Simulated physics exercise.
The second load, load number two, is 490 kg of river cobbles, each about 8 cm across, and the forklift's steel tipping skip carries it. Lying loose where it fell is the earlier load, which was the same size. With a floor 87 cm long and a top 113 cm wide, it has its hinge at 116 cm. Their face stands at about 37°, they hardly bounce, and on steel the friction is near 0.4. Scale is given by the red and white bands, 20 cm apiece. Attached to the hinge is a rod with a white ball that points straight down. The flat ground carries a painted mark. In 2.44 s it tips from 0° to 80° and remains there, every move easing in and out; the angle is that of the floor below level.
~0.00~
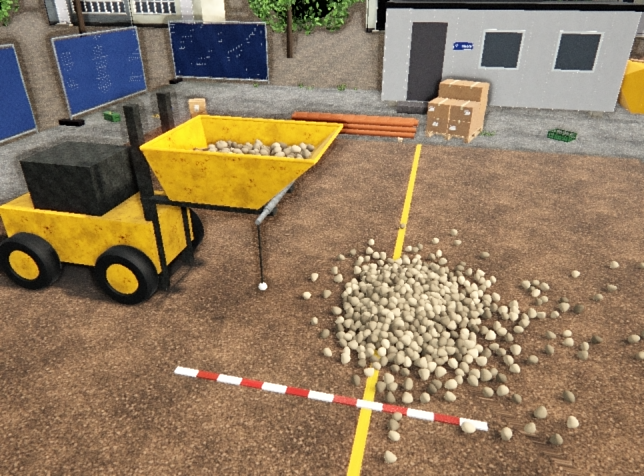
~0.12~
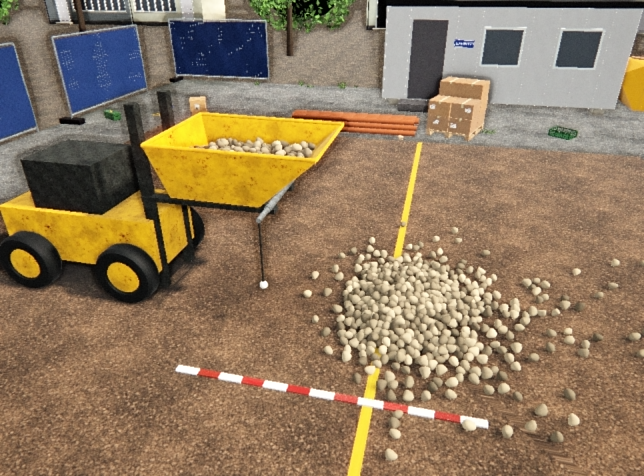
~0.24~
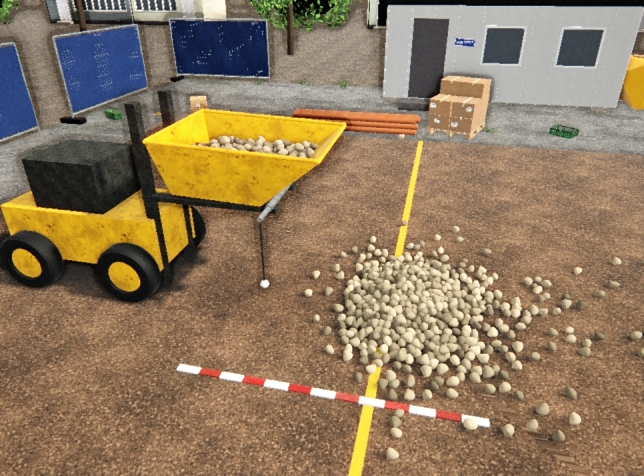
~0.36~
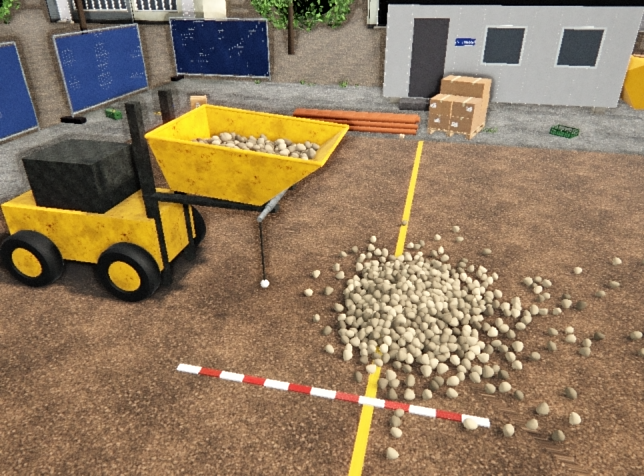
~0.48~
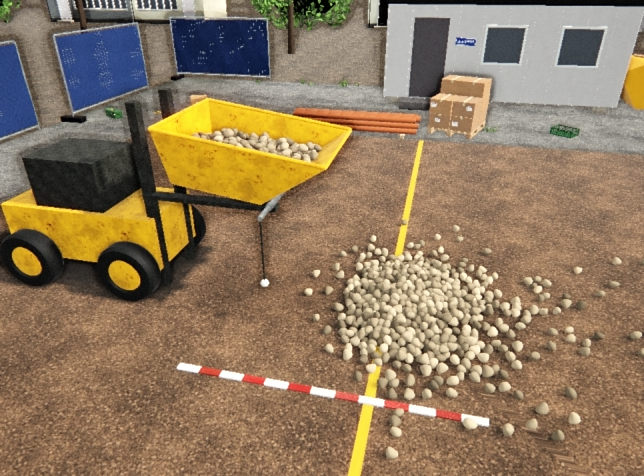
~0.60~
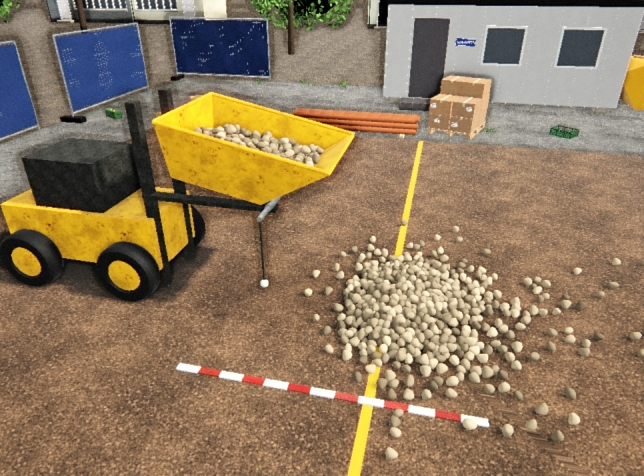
The yellow skip on the front of a small forklift tilted slightly forward, its right edge dipping and its load of pale stones shifting a little, while the loose heap on the ground stayed still.
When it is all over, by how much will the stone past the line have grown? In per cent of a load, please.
By roughly 65 per cent of a load.
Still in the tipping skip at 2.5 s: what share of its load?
10 %.
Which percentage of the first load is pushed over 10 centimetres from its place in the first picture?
Close to 30 per cent.
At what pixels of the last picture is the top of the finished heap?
Look near (398, 279).
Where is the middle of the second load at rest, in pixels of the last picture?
(402, 293).
After 1.8 s the floor is at 68°; in per cent of one load, 100 in the tipping skip, 27 short of the line, 74 past the line; the foremost stones are past the picture's edge.
After 2.5 s the floor is at 80°; in per cent of one load, 12 in the tipping skip, 64 short of the line, 124 past the line; the foremost stones are past the picture's edge.
After 2.9 s the floor is at 80°; in per cent of one load, 0 in the tipping skip, 64 short of the line, 136 past the line; the foremost stones are past the picture's edge.
After 5.5 s the floor is at 80°; in per cent of one load, 0 in the tipping skip, 62 short of the line, 138 past the line; the foremost stones are past the picture's edge. Net gain past the line, 65.
